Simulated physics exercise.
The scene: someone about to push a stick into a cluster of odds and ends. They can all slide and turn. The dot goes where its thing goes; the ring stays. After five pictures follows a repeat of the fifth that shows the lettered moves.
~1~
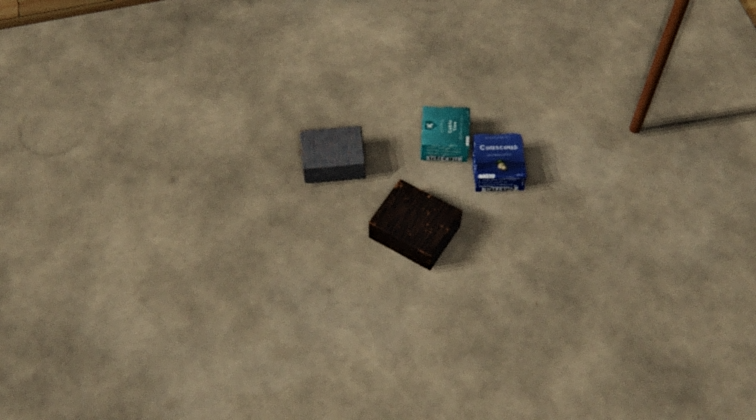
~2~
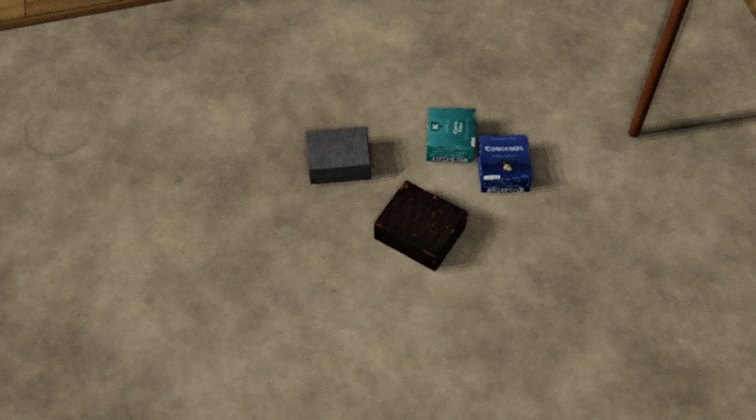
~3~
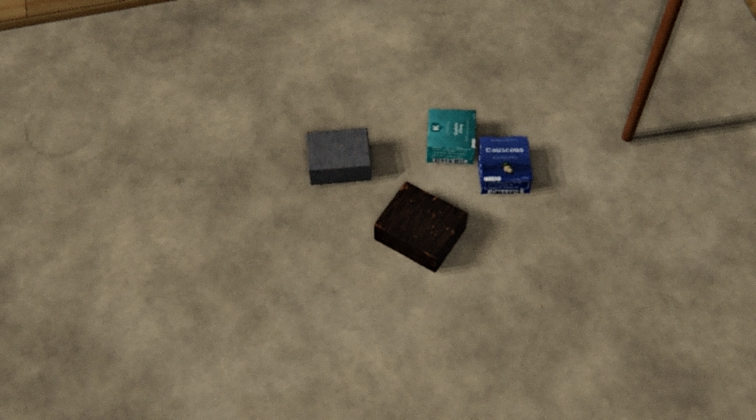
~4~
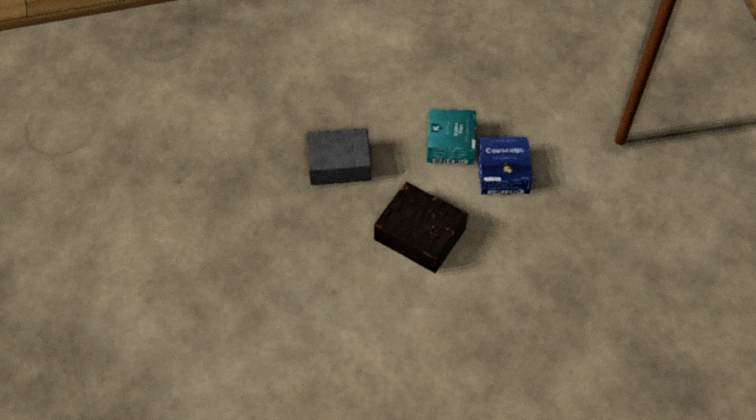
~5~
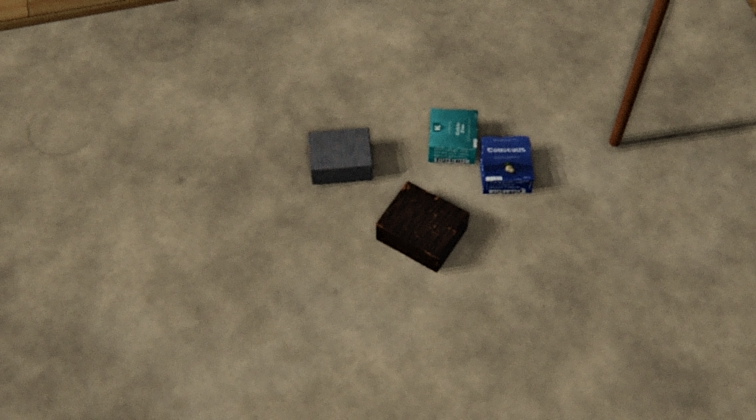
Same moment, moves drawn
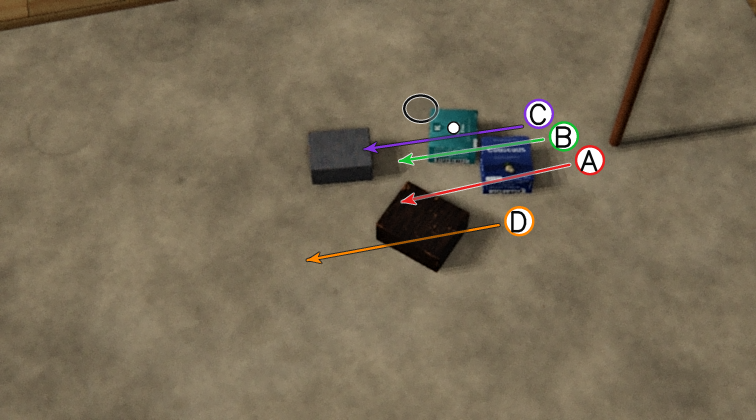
The clip shows a black block, a grey block, a turquoise box and a blue packet on a mottled surface; they shift very slightly right early on, then barely move while a brown stick at upper right edges leftward.
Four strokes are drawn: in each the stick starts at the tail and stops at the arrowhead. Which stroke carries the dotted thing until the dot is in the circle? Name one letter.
Take A.
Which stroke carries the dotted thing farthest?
C.
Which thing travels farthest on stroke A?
The blue packet.
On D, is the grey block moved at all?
No.
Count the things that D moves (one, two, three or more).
In all, one.
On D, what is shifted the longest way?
It is the black block.
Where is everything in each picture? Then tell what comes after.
The first frame shows black block (415, 224); grey block (333, 155); blue packet (499, 163).
The second frame shows blue packet (504, 164); turquoise box (451, 135).
The third frame shows black block (421, 226); grey block (339, 157).
The fourth frame shows blue packet (504, 166); turquoise box (451, 137).
The fifth frame shows black block (422, 226); grey block (340, 156); blue packet (506, 165).
On the marked copy, A from (569, 165) to (402, 202); B from (543, 140) to (400, 161); C from (522, 126) to (364, 149); D from (499, 225) to (308, 260); the ring at (421, 108); the white dot at (453, 128).
Taking A. A third of the way, foot of the stick (510, 179); turquoise box (440, 133); blue packet (481, 165).
Two thirds of the way, foot of the stick (449, 192); turquoise box (423, 120); blue packet (433, 163).
When it is over, foot of the stick (402, 203); turquoise box (421, 118); blue packet (426, 162); the dot on the turquoise box is in the ring.
As for the rest, B leaves the dotted thing at (394, 129); C leaves the dotted thing at (341, 161); D leaves the dotted thing at (453, 136).
